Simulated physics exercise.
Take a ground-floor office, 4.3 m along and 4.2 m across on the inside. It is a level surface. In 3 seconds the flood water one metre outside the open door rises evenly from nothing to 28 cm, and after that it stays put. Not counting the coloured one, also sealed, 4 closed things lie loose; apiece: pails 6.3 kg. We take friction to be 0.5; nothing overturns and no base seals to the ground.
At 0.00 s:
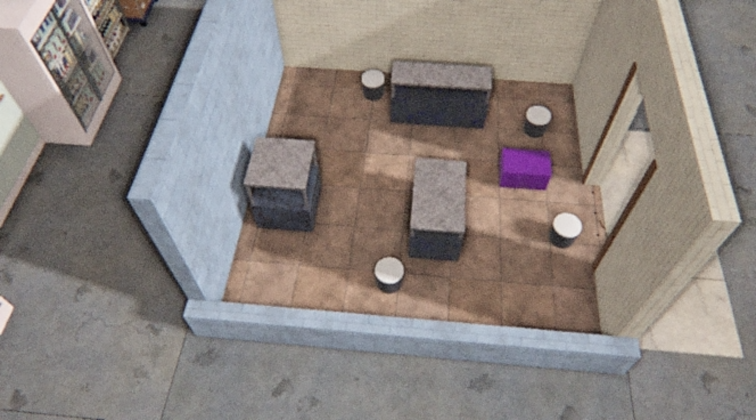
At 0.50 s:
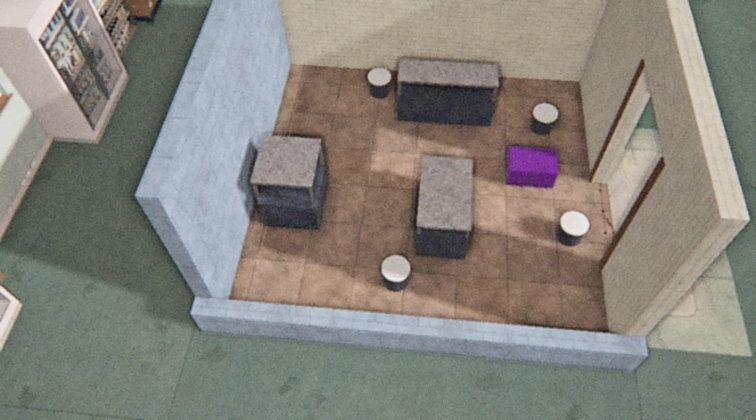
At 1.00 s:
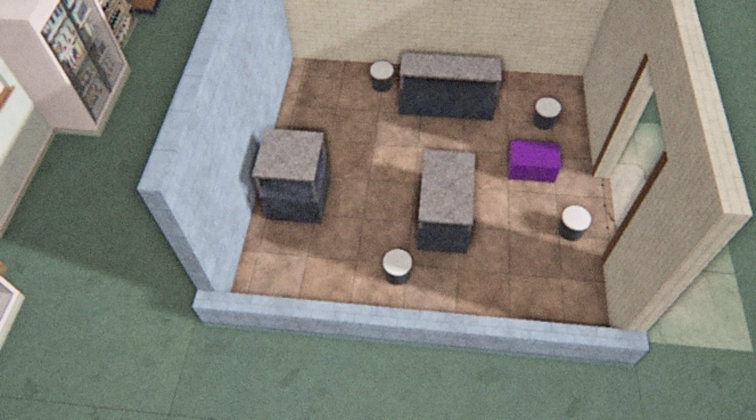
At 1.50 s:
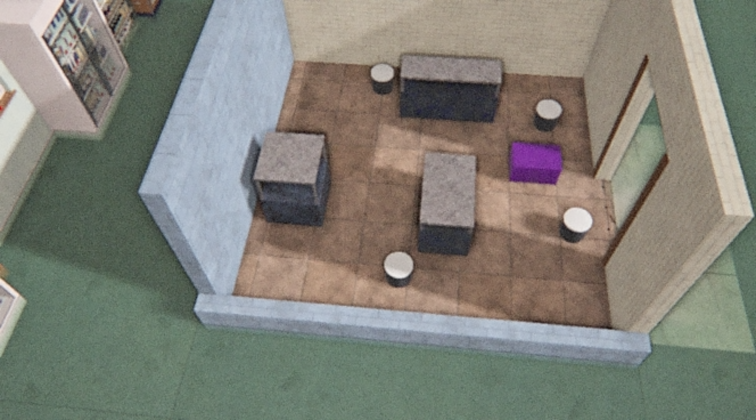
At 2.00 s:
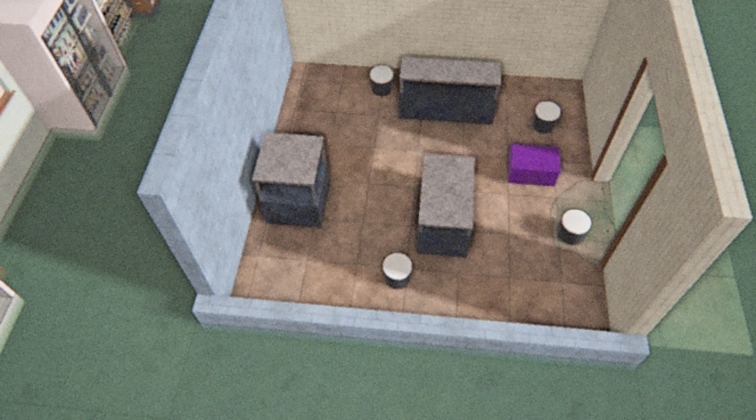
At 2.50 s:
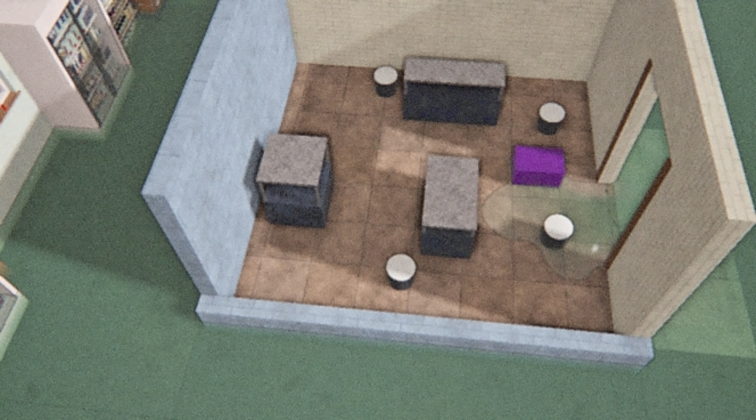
Clear water spread in through the doorway on the right and across the brown floor, and the round white-topped container nearest it shifted a little to the left, while the purple crate stayed put.
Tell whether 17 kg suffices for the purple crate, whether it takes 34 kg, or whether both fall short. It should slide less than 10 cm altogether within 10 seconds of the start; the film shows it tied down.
Both fall short.
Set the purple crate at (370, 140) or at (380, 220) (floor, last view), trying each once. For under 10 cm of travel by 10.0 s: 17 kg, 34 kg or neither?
For the first start neither one suffices; for the second you need the heavier one.
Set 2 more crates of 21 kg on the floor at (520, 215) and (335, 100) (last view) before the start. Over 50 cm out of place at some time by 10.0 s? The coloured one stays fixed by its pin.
Result, in order - exceeds it; falls shy.
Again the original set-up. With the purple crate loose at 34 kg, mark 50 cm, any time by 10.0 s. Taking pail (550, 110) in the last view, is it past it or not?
Result: Limit not reached.
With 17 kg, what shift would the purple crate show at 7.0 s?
Displacement near 80 cm.
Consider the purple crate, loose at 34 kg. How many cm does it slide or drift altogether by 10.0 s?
I'd put it near 60 cm in all.
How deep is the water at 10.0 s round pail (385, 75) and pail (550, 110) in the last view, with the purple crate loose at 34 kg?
About 10 and 6 cm.
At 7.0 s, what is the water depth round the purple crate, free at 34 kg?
About 9 cm.
After 3.5 s the purple crate would be 29 cm from its start with 17 kg and 0 cm from its start with 34 kg; 7 cm of water round it then.
After 4.5 s the purple crate would be 73 cm from its start with 17 kg and 11 cm from its start with 34 kg; 7 cm of water round it then.
After 7.0 s the purple crate would be 79 cm from its start with 17 kg and 13 cm from its start with 34 kg; 9 cm of water round it then.
After 10.0 s the purple crate would be 115 cm from its start with 17 kg and 56 cm from its start with 34 kg; 9 cm of water round it then.
